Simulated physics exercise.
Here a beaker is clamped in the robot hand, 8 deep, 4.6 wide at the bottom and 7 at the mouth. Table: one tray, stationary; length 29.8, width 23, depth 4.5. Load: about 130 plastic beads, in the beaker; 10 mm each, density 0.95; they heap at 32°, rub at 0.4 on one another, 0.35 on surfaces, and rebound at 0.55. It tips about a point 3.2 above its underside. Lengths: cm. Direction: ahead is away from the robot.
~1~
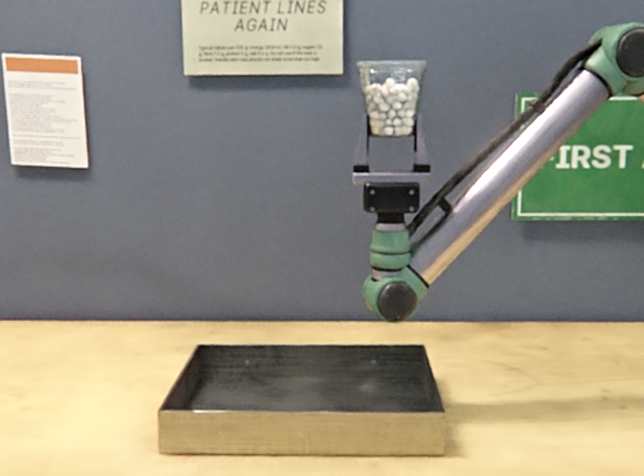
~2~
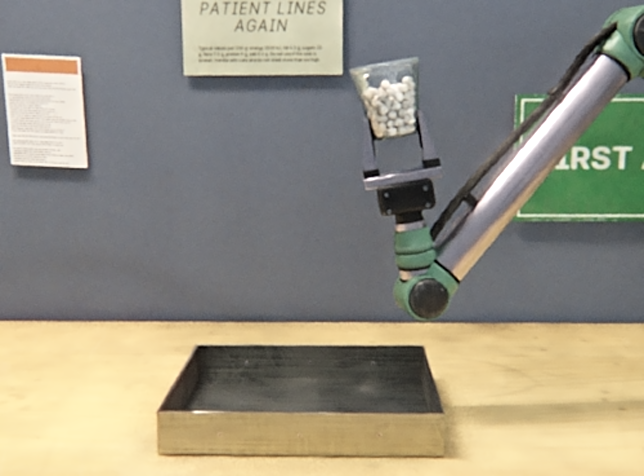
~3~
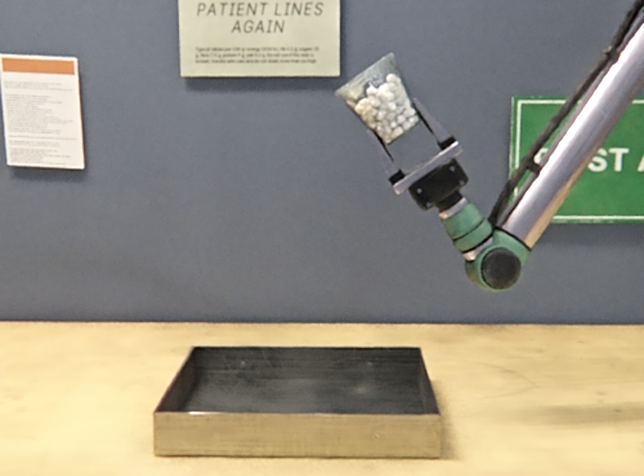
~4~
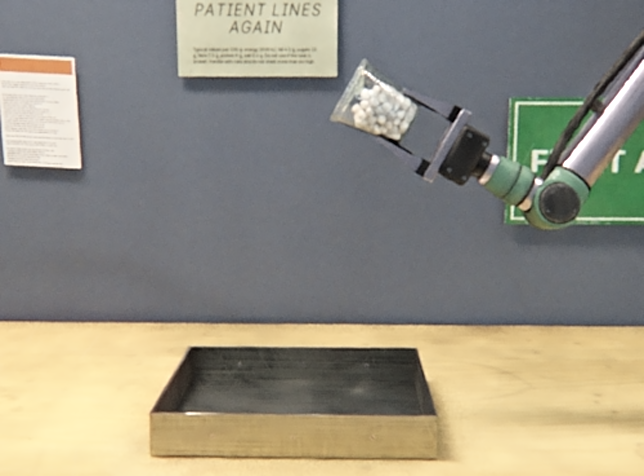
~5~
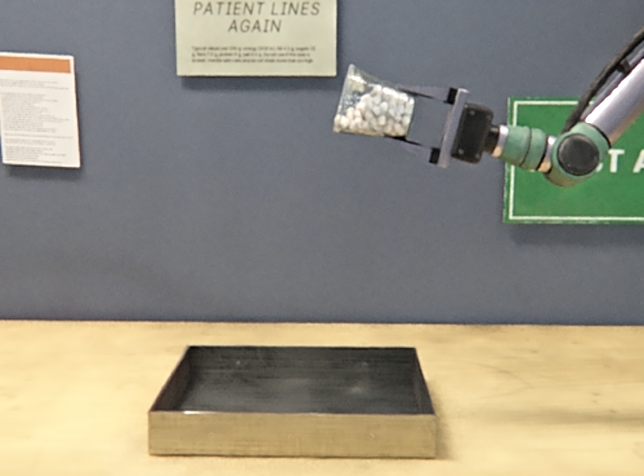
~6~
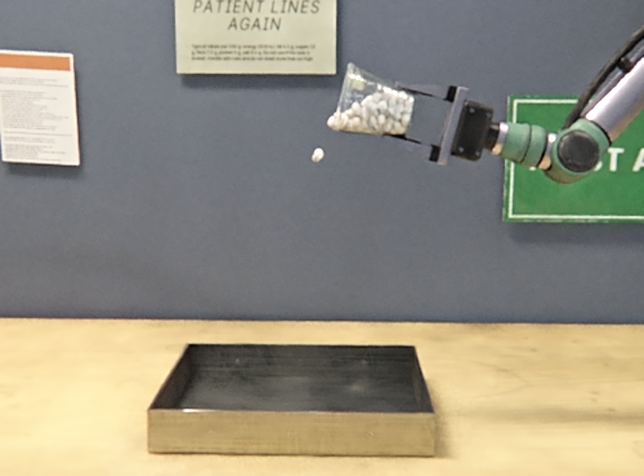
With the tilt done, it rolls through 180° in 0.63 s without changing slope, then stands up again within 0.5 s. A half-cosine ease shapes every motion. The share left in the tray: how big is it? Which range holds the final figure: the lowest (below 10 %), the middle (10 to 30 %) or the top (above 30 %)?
It sits in the middle range, 10 to 30 %.
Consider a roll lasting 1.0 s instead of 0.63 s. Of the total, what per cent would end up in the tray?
With that change you'd see near 25 per cent.
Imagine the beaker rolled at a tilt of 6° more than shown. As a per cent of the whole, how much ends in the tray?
40 %.
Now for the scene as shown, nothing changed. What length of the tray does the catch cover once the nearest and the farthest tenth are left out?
Spread length: Approx. 20 cm.
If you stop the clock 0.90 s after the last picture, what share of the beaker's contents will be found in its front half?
The answer works out at some 60 percent.
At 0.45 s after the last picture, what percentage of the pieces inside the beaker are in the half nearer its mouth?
40 per cent, roughly.
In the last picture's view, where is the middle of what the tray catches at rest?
It's centred about (271, 407).
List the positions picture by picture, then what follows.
The beaker middle at (392, 101), upright; upper third of the load around (393, 91), from x 370 to 415, top at y 80; 129 in the beaker, in the first frame.
The beaker middle at (390, 102), tipped 10°; upper third of the load around (391, 92), from x 365 to 410, top at y 80, in the second frame.
The beaker middle at (384, 104), tipped 35°; upper third of the load around (386, 95), from x 360 to 415, top at y 80, in the third frame.
The beaker middle at (380, 108), tipped 61°; upper third of the load around (382, 99), from x 355 to 415, top at y 85, in the fourth frame.
The beaker middle at (378, 109), tipped 75°; upper third of the load around (383, 101), from x 340 to 410, top at y 90, in the fifth frame.
The beaker middle at (377, 107), tipped 76°; upper third of the load around (388, 102), from x 315 to 410, top at y 95; 127 in the beaker, 2 in flight or on a rim, in the sixth frame.
Then, 0.45 s on, tipped 76°, highest piece 38 above the table; 113 in the beaker, 5 in the tray, 11 in flight or on a rim.
Then, 0.90 s on, tipped 32°, highest piece 39 above the table; 101 in the beaker, 25 in the tray, 3 in flight or on a rim.
Then, 1.33 s on, upright, highest piece 40 above the table; 101 in the beaker, 28 in the tray.
Then, 2.03 s on, upright, highest piece 40 above the table; 101 in the beaker, 28 in the tray.
In the end, 101 in the beaker, 28 in the tray. That is 22 % in the tray.
